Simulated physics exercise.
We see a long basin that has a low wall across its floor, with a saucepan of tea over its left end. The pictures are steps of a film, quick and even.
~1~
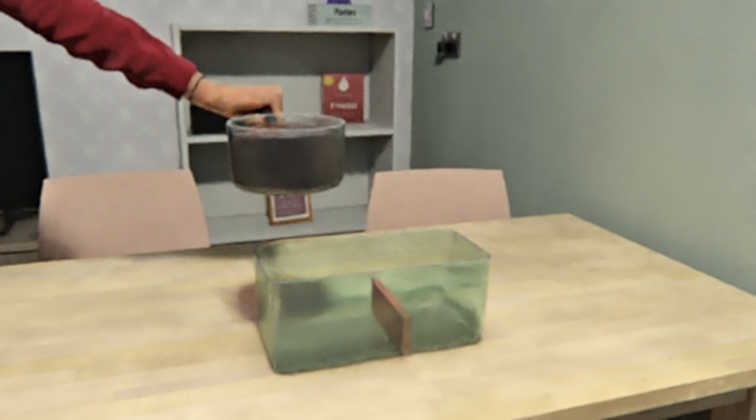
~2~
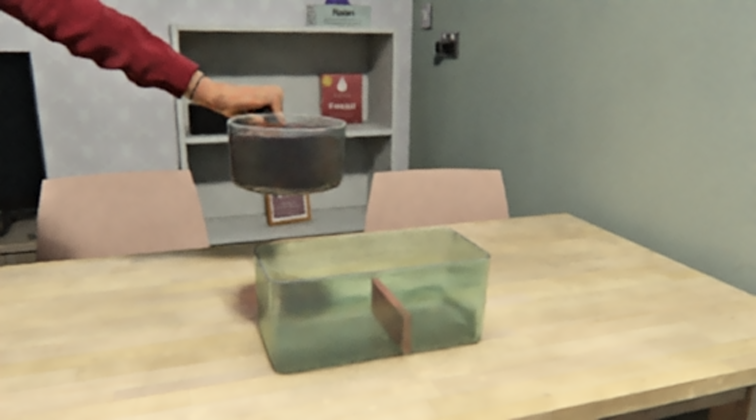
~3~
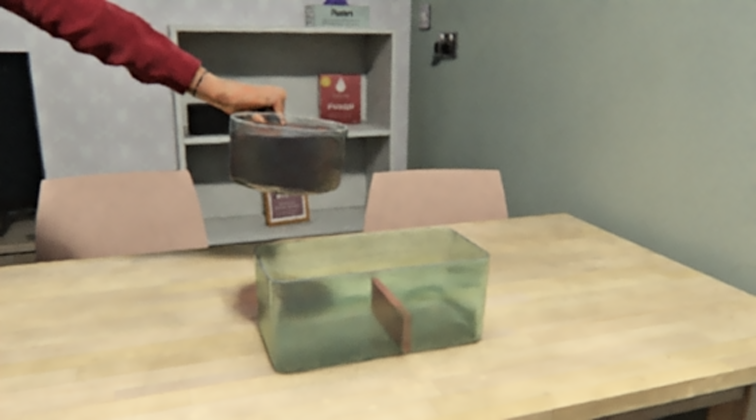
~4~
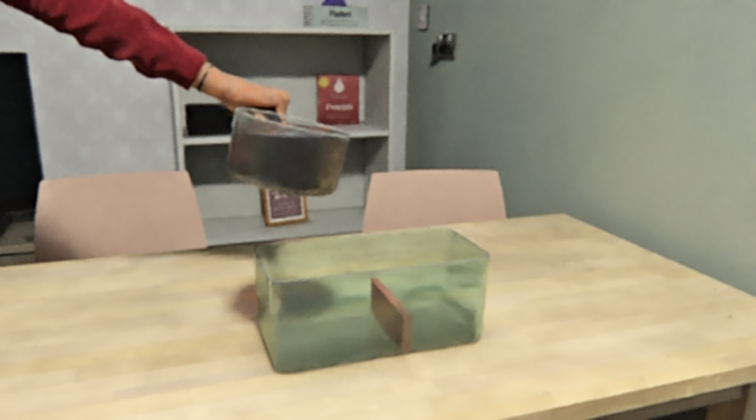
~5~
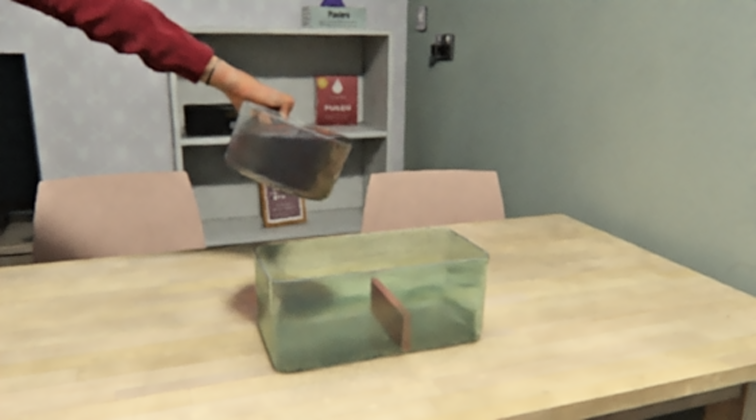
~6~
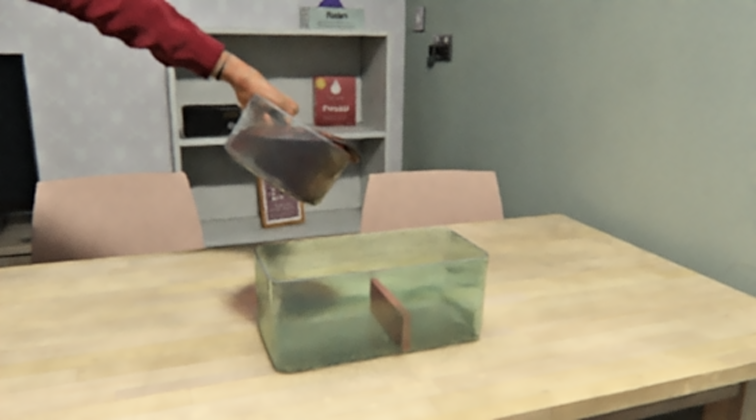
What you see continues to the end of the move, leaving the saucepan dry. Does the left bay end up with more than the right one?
Yes.
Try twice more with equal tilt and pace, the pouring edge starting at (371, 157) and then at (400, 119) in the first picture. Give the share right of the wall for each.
Close to 50 % for the first start and close to 80 % for the second.
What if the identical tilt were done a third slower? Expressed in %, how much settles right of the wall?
I'd say close to 45 %.
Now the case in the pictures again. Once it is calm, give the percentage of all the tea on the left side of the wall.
Some 65 parts in a hundred.
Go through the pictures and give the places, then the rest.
In the first picture, it leans 0°; its right rim is at (342, 121); the tea meets the walls at (229, 133) and (339, 129); the long basin's rim runs from (261, 265) to (470, 243); the wall's top is at (390, 297).
In the second picture, it leans 2°; its right rim is at (342, 123); the tea meets the walls at (230, 132) and (339, 129).
In the third picture, it leans 6°; its right rim is at (344, 127); the tea meets the walls at (233, 131) and (341, 131).
In the fourth picture, it leans 14°; its right rim is at (346, 135); the tea meets the walls at (234, 131) and (344, 133).
In the fifth picture, it leans 23°; its right rim is at (348, 145); the tea meets the walls at (234, 133) and (347, 140); 1 per cent is over the edge.
In the sixth picture, it leans 35°; its right rim is at (347, 157); the tea meets the walls at (233, 135) and (345, 148); 6 per cent is over the edge.
A moment on, the tilt is 101° and 24 per cent is still to pour, 14 is left of the wall and 21 right of it.
Next, the tilt is 111° and 4 per cent is still to pour, 57 is left of the wall and 33 right of it.
Then the tilt is 111° and 0 per cent is still to pour, 62 is left of the wall and 31 right of it.
Later the tilt is 111° and 0 per cent is still to pour, 65 is left of the wall and 32 right of it.
In the end 65 per cent lies left of the wall, 32 right of it and 2 outside.
